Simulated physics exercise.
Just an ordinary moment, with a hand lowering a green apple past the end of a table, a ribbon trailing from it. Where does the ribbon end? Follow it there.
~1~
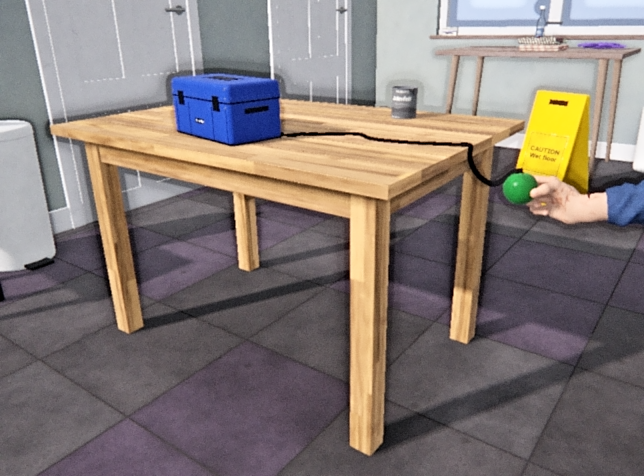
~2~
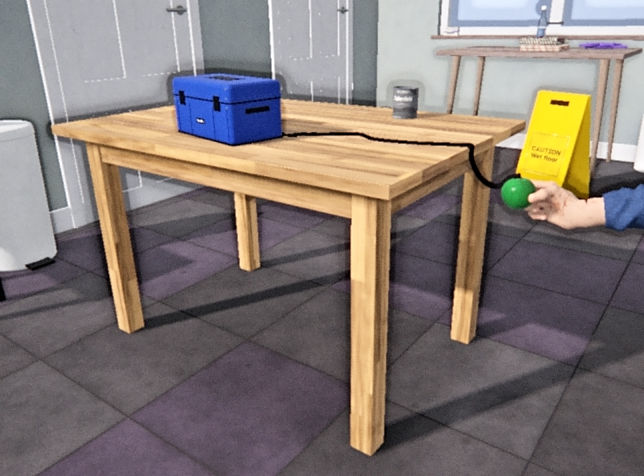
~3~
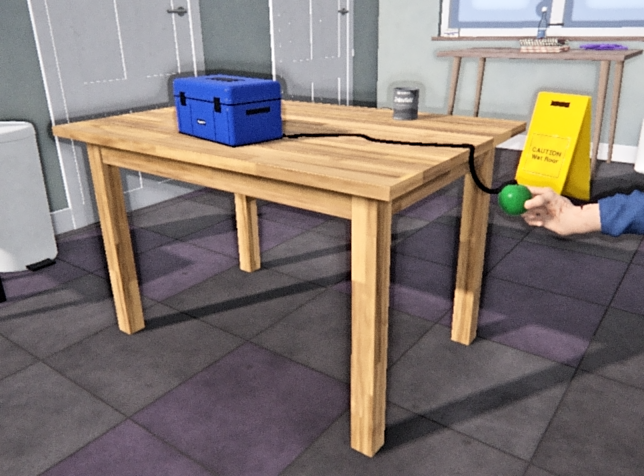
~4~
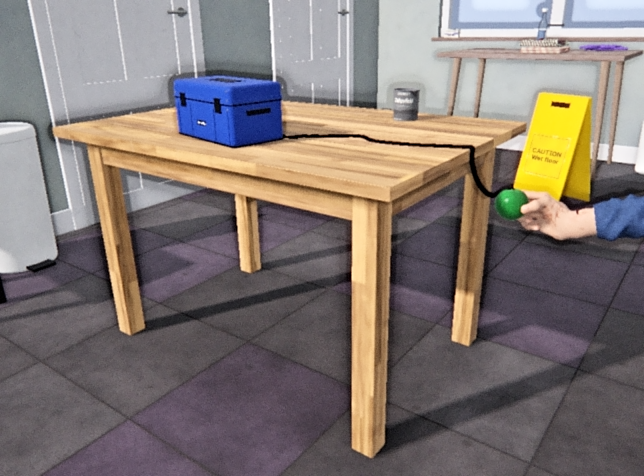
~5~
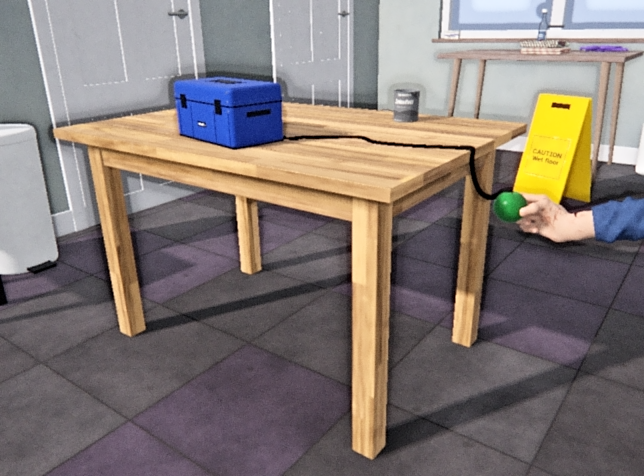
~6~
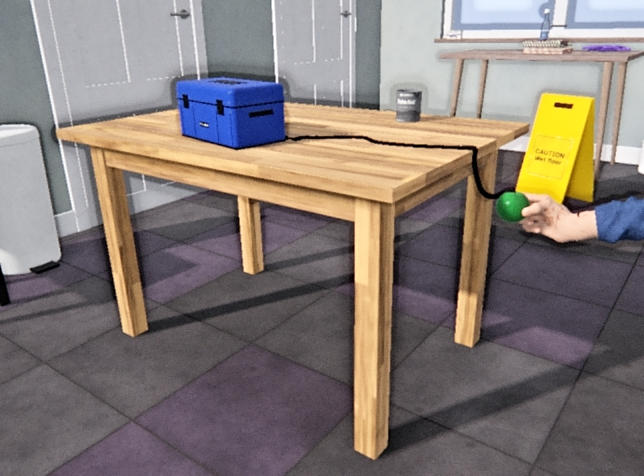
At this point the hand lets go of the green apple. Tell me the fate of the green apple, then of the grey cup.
One by one: My guess is the green apple will stay aloft, my guess is the grey cup will stay in place.
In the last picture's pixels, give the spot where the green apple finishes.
It settles near (408, 268).
Then, 0.88 s past the final frame, apple in the air near (470, 277); toolbox still; cup still.
Then, 1.84 s past the final frame, apple in the air near (441, 286); toolbox still; cup still.
When it is over, apple in the air near (408, 268); toolbox still; cup still. The green apple hangs in the air and the grey cup remains where it stands.
